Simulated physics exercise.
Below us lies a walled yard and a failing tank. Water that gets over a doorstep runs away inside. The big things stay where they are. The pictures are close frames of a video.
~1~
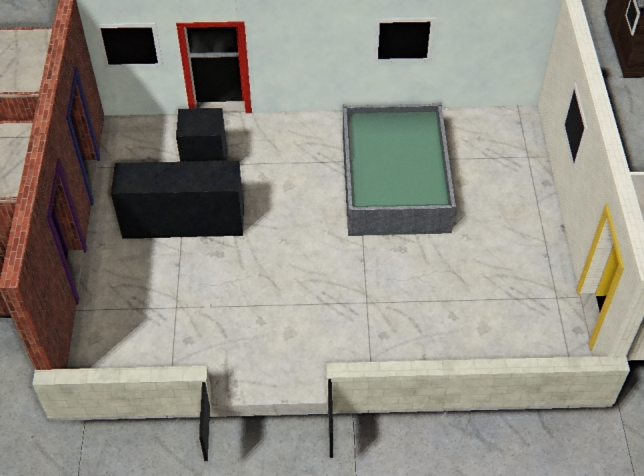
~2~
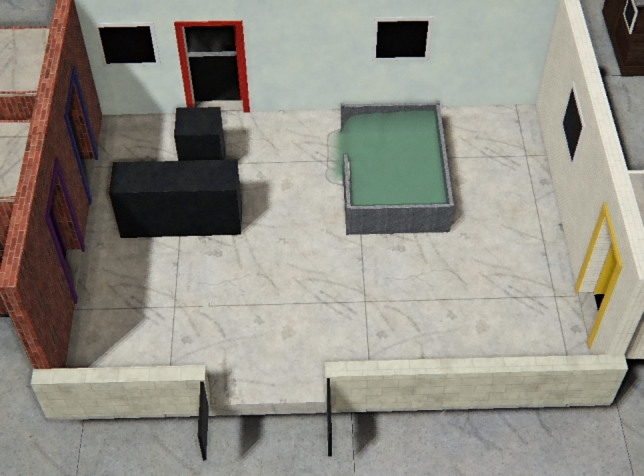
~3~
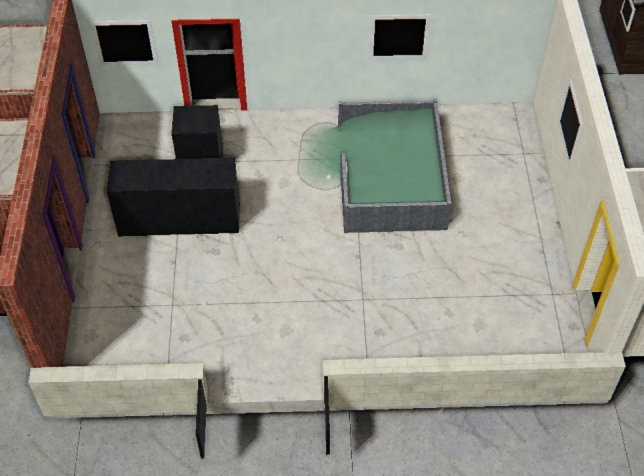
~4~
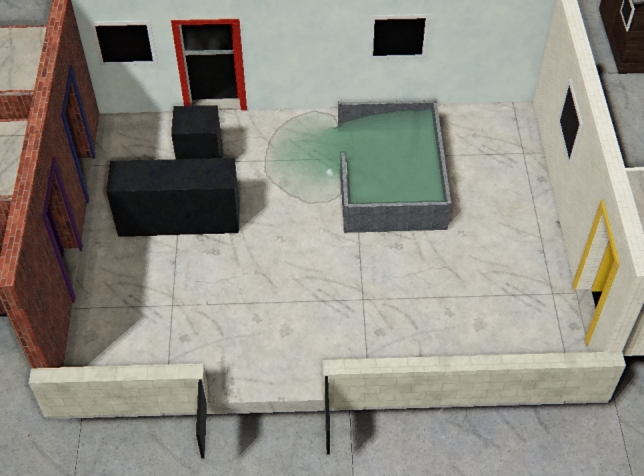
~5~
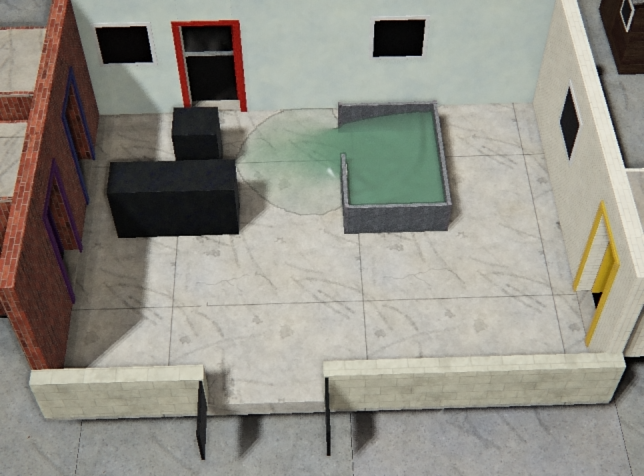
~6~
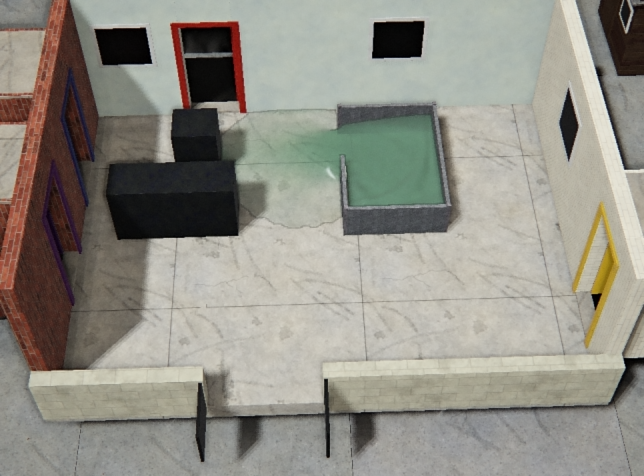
In a walled yard, green water pours from a tank's left side and spreads leftward across the floor.
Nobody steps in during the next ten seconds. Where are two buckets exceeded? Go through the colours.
In the end: The purple door admits no more than that; the red door lets in a lot; the blue door lets in a lot; the yellow door admits no more than that.
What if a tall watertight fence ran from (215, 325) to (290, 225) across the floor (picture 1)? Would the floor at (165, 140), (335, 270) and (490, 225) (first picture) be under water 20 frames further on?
One after the other: Under water, clear, dry.
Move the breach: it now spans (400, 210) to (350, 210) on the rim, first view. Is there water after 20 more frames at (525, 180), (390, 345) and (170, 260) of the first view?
As listed: Free of water, wet, free of water.
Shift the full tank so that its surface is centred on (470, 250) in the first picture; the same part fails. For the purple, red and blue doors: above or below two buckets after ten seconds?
Purple takes more, red floods, blue lets more in.
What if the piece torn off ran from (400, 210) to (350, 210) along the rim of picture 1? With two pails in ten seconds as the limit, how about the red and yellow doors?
Then: Red is under; yellow floods.
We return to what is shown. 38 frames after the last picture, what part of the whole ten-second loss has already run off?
I make it 60 per cent.
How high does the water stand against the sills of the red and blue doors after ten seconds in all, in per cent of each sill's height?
Roughly 170 per cent, then 210 per cent.
A moment on, water covers 15 % of the floor; the purple door not reached, the red door wet at the sill, nothing in, the blue door not reached, the yellow door not reached.
Next, water covers 25 % of the floor; the purple door not reached, the red door over two buckets in, the blue door under two buckets in, the yellow door not reached.
Then, water covers 30 % of the floor; the purple door wet at the sill, nothing in, the red door over two buckets in, the blue door far over two buckets in, the yellow door not reached.
Later, water covers 45 % of the floor; the purple door wet at the sill, nothing in, the red door far over two buckets in, the blue door far over two buckets in, the yellow door not reached.
In the end, water covers 65 % of the floor; the purple door wet at the sill, nothing in, the red door far over two buckets in, the blue door far over two buckets in, the yellow door not reached.
